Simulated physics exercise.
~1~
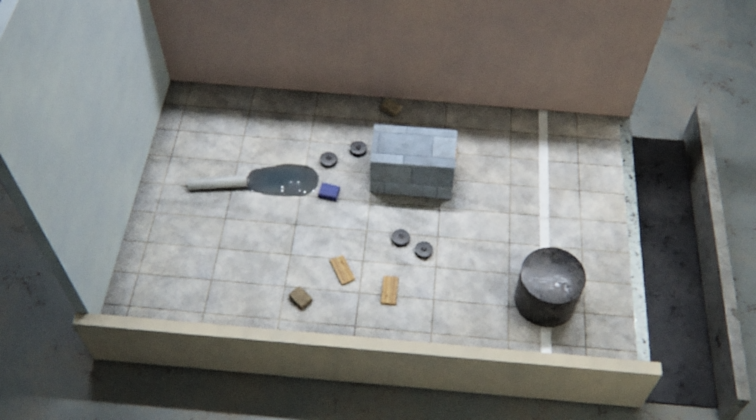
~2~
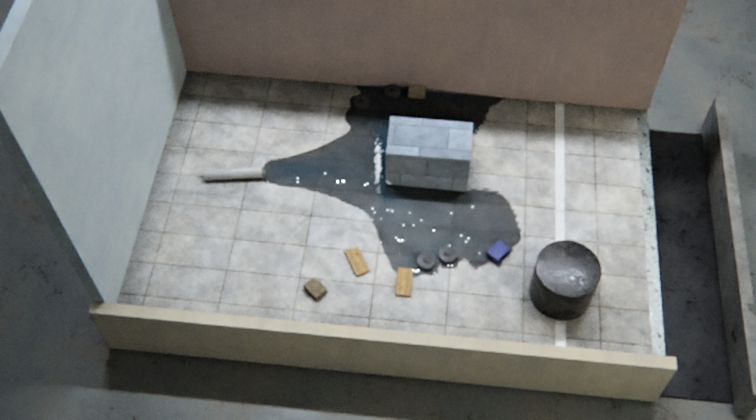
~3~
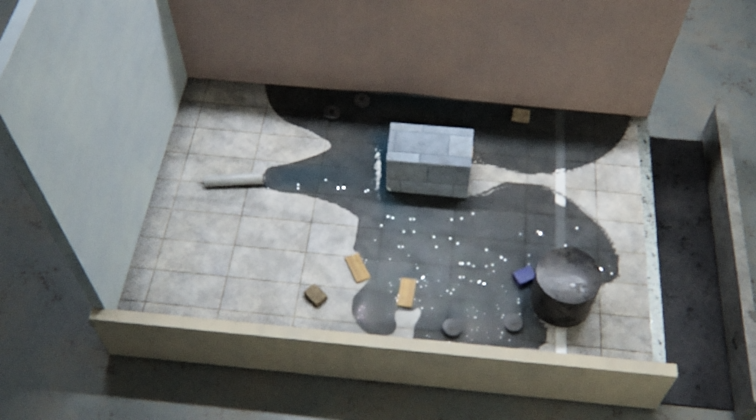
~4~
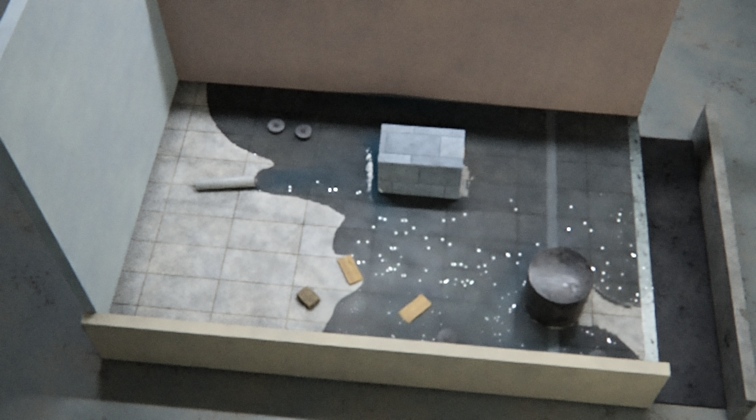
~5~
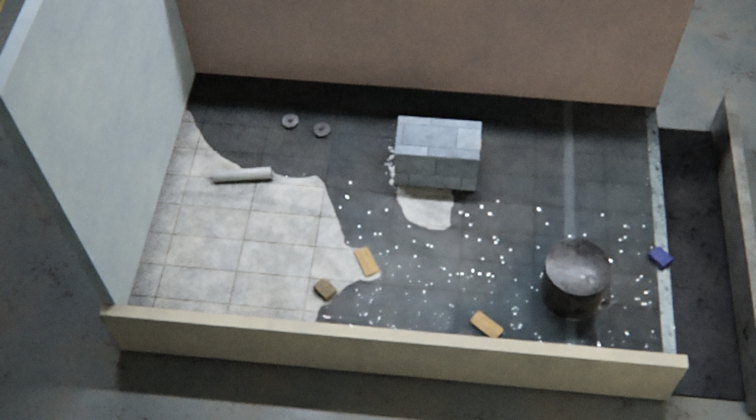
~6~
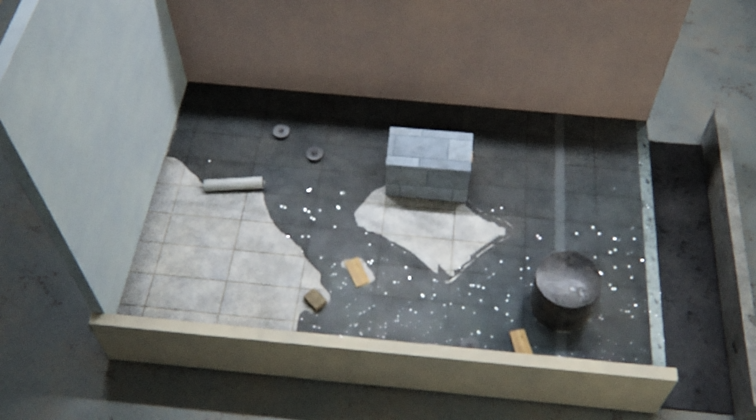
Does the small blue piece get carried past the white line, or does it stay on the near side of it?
It gets carried past the white line. The spreading water takes it to the right, around the dark round drum, and it reaches the right edge of the floor before going out of sight.
